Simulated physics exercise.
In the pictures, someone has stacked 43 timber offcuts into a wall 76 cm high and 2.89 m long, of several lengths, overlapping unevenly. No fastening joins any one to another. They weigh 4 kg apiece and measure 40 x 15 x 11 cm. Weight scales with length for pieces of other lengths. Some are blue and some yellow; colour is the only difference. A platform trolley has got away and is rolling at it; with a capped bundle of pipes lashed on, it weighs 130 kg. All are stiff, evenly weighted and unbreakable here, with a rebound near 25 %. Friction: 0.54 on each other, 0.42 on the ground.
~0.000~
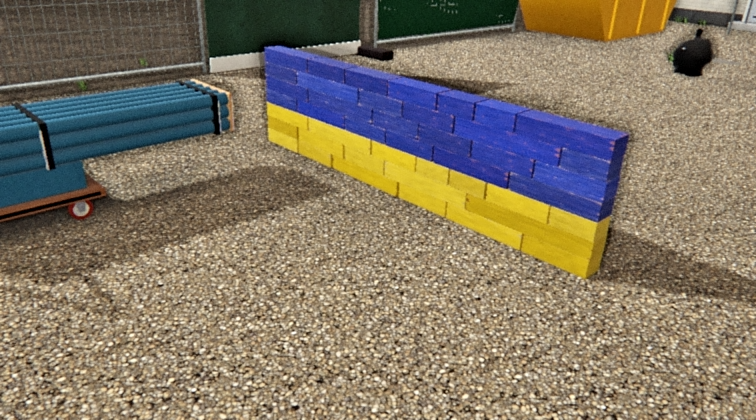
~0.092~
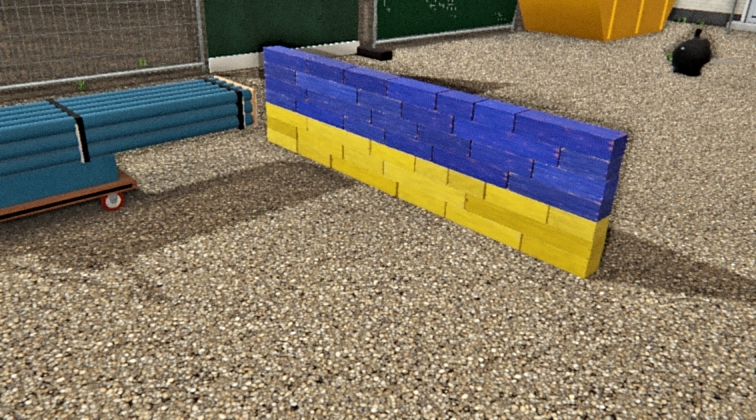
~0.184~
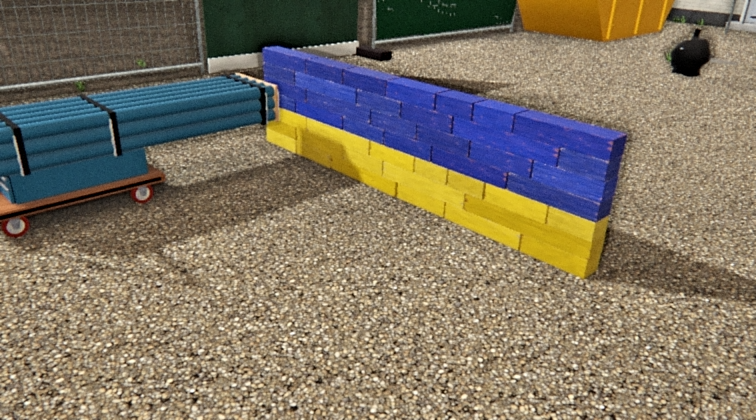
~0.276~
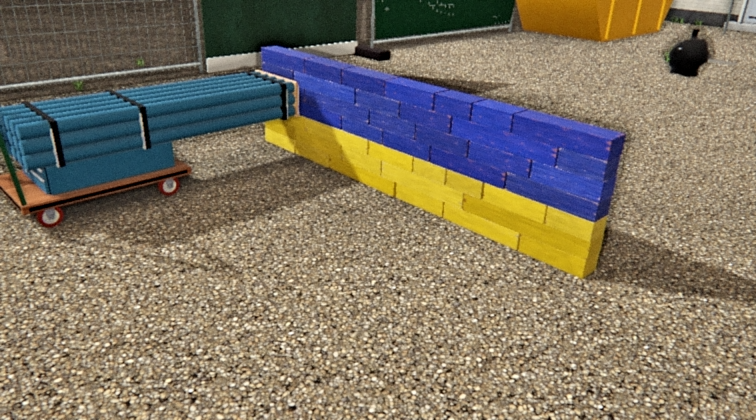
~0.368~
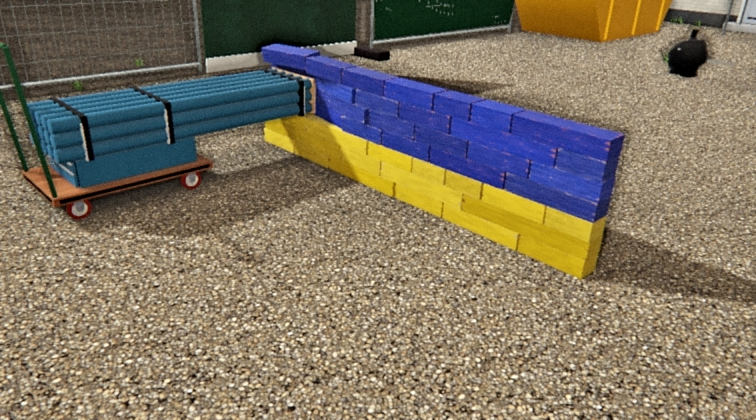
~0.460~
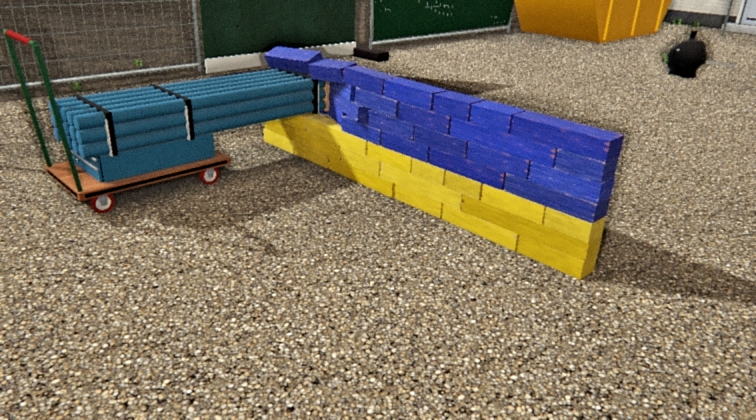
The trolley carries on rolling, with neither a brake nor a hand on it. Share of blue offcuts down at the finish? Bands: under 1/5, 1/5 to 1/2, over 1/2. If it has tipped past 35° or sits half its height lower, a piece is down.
1/5 to 1/2.
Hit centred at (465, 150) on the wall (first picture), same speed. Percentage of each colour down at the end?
Down at the end: Yellow 10 percent, blue 40 percent.
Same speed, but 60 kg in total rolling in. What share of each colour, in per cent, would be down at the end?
Colour by colour that makes yellow 10, blue 40 percent.
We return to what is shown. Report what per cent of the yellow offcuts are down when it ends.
Yellow: 10 per cent.
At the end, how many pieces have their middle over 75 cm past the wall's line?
I'd put it near 10.
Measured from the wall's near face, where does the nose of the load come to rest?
It sits some 195 cm past it.
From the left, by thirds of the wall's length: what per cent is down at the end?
The left third ends at 60 per cent, the middle at 20 per cent and the right at 0 per cent.
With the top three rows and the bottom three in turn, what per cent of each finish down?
Top share 40 per cent; bottom share 10 per cent.
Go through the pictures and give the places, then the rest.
In the first frame (pixels give the middle of a visible side), load (224, 106) 65 cm short of the wall; top blue offcut (325, 71); top yellow offcut (338, 135); none has stirred.
Load (248, 102) 46 cm short of the wall; top blue offcut (324, 72), in the second frame.
Load (271, 98) 27 cm short of the wall; top blue offcut (323, 72), in the third frame.
Load (291, 94) 8 cm short of the wall; top blue offcut (322, 72), in the fourth frame.
Load (308, 91) 8 cm into the wall's line; top blue offcut (323, 71) 13 mm from its place; steepest lean 8°, the offcut at (283, 59); movement in 8 of them, in the fifth frame.
Load (323, 89) 23 cm into the wall's line; top blue offcut (325, 74) 12° from how it stood; top yellow offcut (334, 136); steepest lean 23°, the offcut at (287, 65); 1 of the 25 blue offcuts down, 11 disturbed in all, in the sixth frame.
After 0.82 s, load 74 cm past the wall's line, still rolling; 10 of the 25 blue offcuts down (10 of 43 in all colours); top blue offcut 23° from how it stood, 9 cm lower.
After 1.34 s, load 1.31 m past the wall's line, still rolling; 10 of the 25 blue offcuts down (11 of 43 in all colours); top blue offcut upside down; top yellow offcut 11 mm from its place.
In the end (3.1 s), load 1.93 m past the wall's line, stopped; 10 of the 25 blue offcuts down (11 of 43 in all colours); top blue offcut upside down; top yellow offcut 14 mm from its place. That is 40 per cent. From the last view, middles, top blue offcut near (429, 126), top yellow offcut near (342, 134).
